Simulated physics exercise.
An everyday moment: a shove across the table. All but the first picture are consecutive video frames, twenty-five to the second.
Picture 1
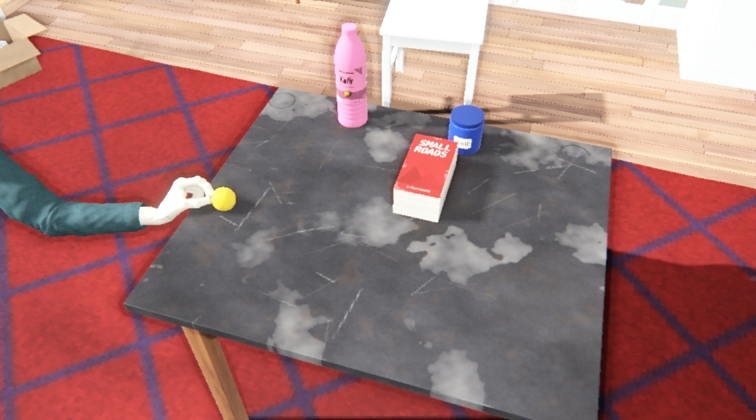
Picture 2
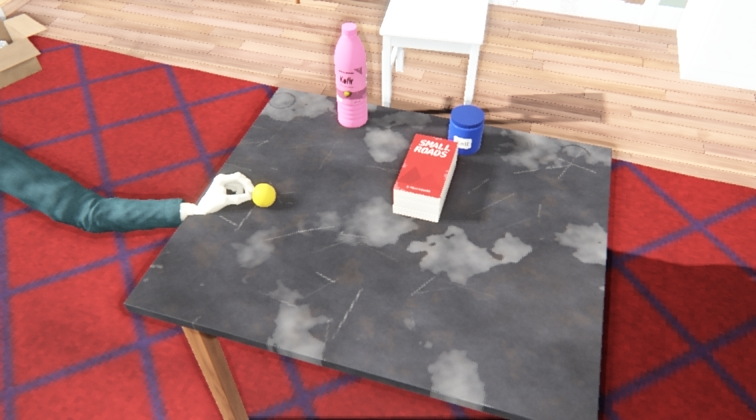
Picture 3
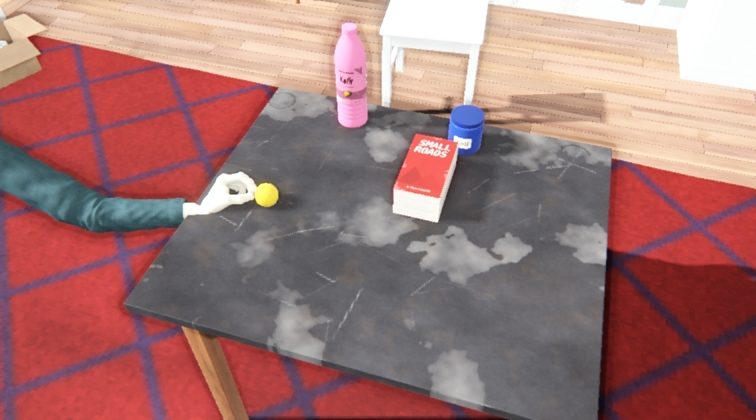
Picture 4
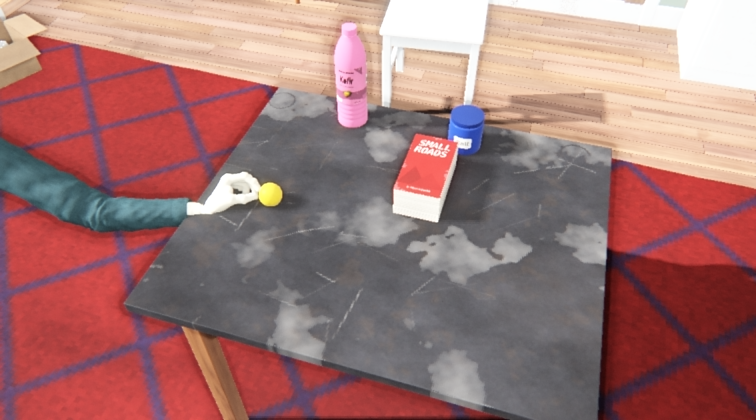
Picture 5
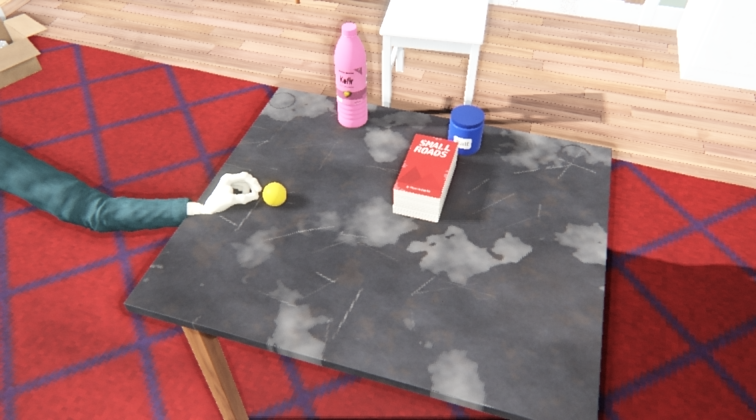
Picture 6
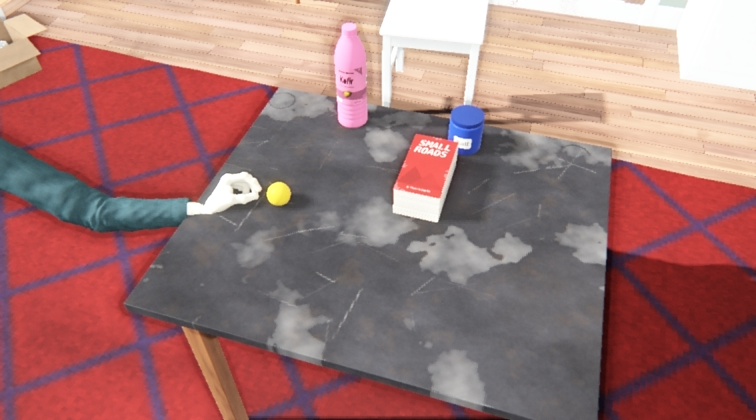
A dark, stained tabletop with pale blotches stands on a red carpet crossed by dark lines, seen from above by a still camera. A pink bottle, a thick red book and a blue jar sit toward the back, a white chair behind them. From the left, a green-sleeved arm pushes a small yellow lemon a short way right, then stays while the lemon creeps slightly beyond the fingers.
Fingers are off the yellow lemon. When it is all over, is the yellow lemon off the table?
The yellow lemon is still on the table.
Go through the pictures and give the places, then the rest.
The first frame shows under the hand; yellow lemon (224, 199).
The second frame shows under the hand; yellow lemon (264, 195).
The third frame shows under the hand; yellow lemon (267, 195).
The fourth frame shows yellow lemon (271, 195).
The fifth frame shows yellow lemon (275, 195).
The sixth frame shows yellow lemon (279, 194) displaced a little.
Then, 0.10 s past the last view, yellow lemon displaced about its own width near (289, 193).
Then, 0.40 s past the last view, yellow lemon displaced well along near (312, 191).
Then, 0.60 s past the last view, yellow lemon displaced well along near (324, 190).
Then, 0.90 s past the last view, yellow lemon displaced well along near (335, 189).
Finally, moved from the start, yellow lemon. Final places as the last picture's camera would see them, yellow lemon near (338, 189).
